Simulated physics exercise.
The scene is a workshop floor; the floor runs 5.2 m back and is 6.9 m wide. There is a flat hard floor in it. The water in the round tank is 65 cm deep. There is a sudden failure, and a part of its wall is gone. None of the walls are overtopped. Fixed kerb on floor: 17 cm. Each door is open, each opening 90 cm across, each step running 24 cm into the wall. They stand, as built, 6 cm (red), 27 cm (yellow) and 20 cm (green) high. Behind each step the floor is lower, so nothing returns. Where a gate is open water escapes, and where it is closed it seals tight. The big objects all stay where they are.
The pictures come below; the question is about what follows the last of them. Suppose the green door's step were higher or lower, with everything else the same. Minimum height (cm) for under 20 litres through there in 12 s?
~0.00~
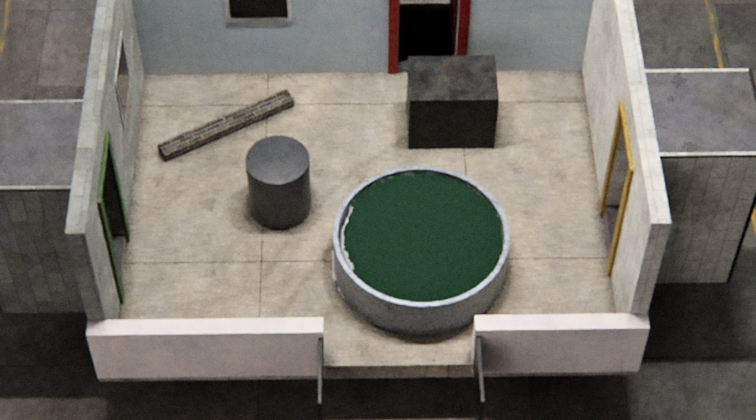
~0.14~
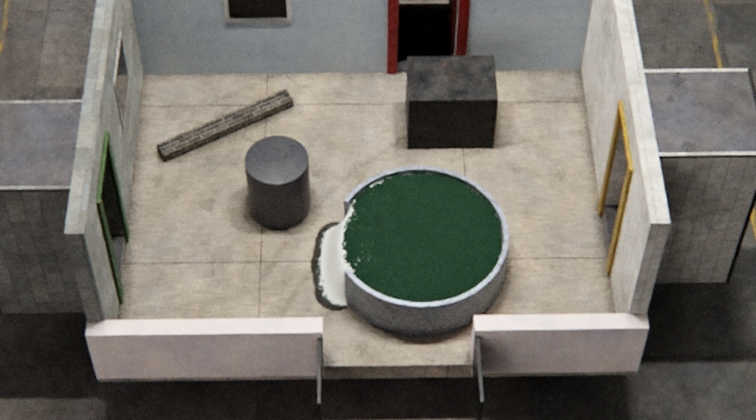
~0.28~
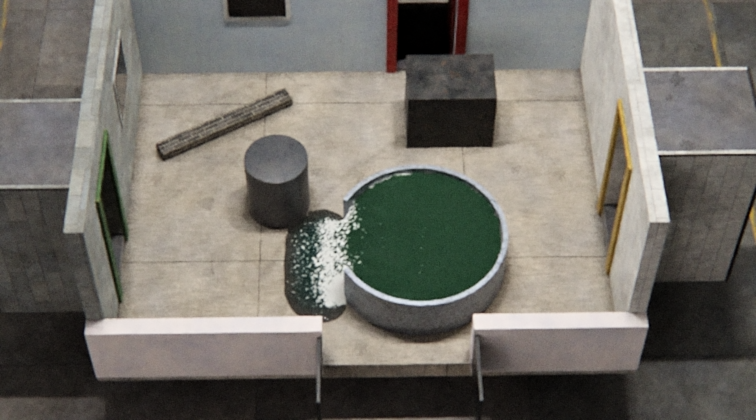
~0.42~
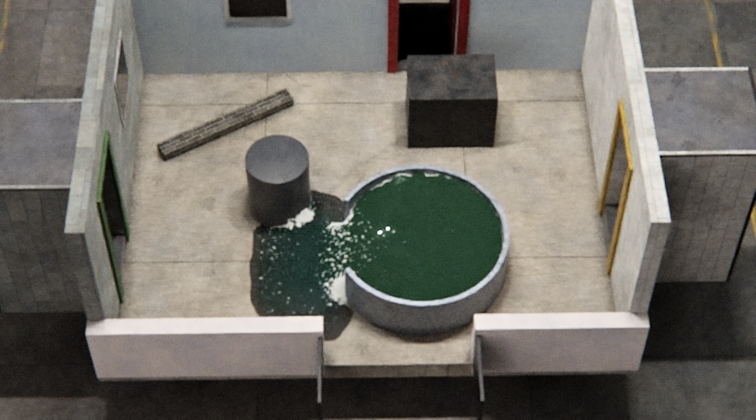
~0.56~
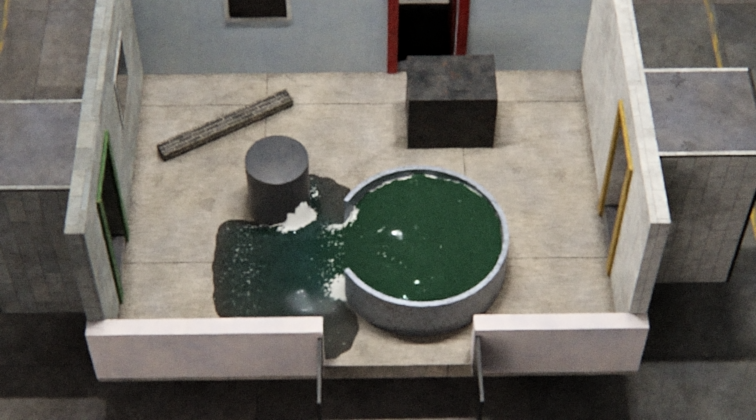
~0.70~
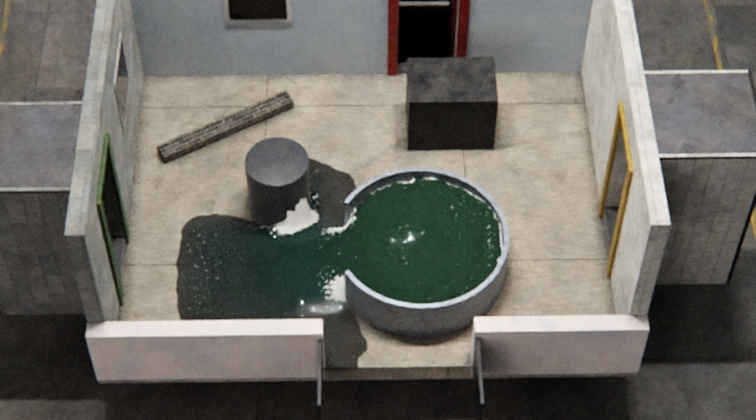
Roughly 30 cm.
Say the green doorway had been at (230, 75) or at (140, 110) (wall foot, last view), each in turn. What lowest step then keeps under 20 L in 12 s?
Around 8.0 and 9.0 cm respectively.
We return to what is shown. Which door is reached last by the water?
Last: Yellow.
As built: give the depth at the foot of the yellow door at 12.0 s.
About 5.5 cm.
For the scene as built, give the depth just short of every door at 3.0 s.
Door by door in cm - red 1, yellow 0, green 31.
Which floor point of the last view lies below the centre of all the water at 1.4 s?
The water is centred around (359, 268) in the last picture's pixels.
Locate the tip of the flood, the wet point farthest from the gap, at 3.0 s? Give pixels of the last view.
The tip of the flood lies near (144, 83).
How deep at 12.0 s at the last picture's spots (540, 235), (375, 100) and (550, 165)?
Close to 5, 9 and 7 cm, one after the other.
After 1.4 s water covers 30 % of the floor, deepest (36 cm) near (116, 355); 32 cm at the green door, 0 litres in over its 20 cm step.
After 3.0 s water covers 45 % of the floor, deepest (32 cm) near (124, 280); 31 cm at the green door, 95 litres in over its 20 cm step.
After 12.0 s water covers 95 % of the floor, deepest (12 cm) near (557, 79); 8 cm at the green door, 130 litres in over its 20 cm step.
At the green door as built, the water arrived by 1.0 s and peaked near 36 cm at 2.2 s.
With a step of 26 cm, 46 litres would have come in within the 12 s; with 35 cm, 3 litres. So under 20 litres takes about 30 cm.
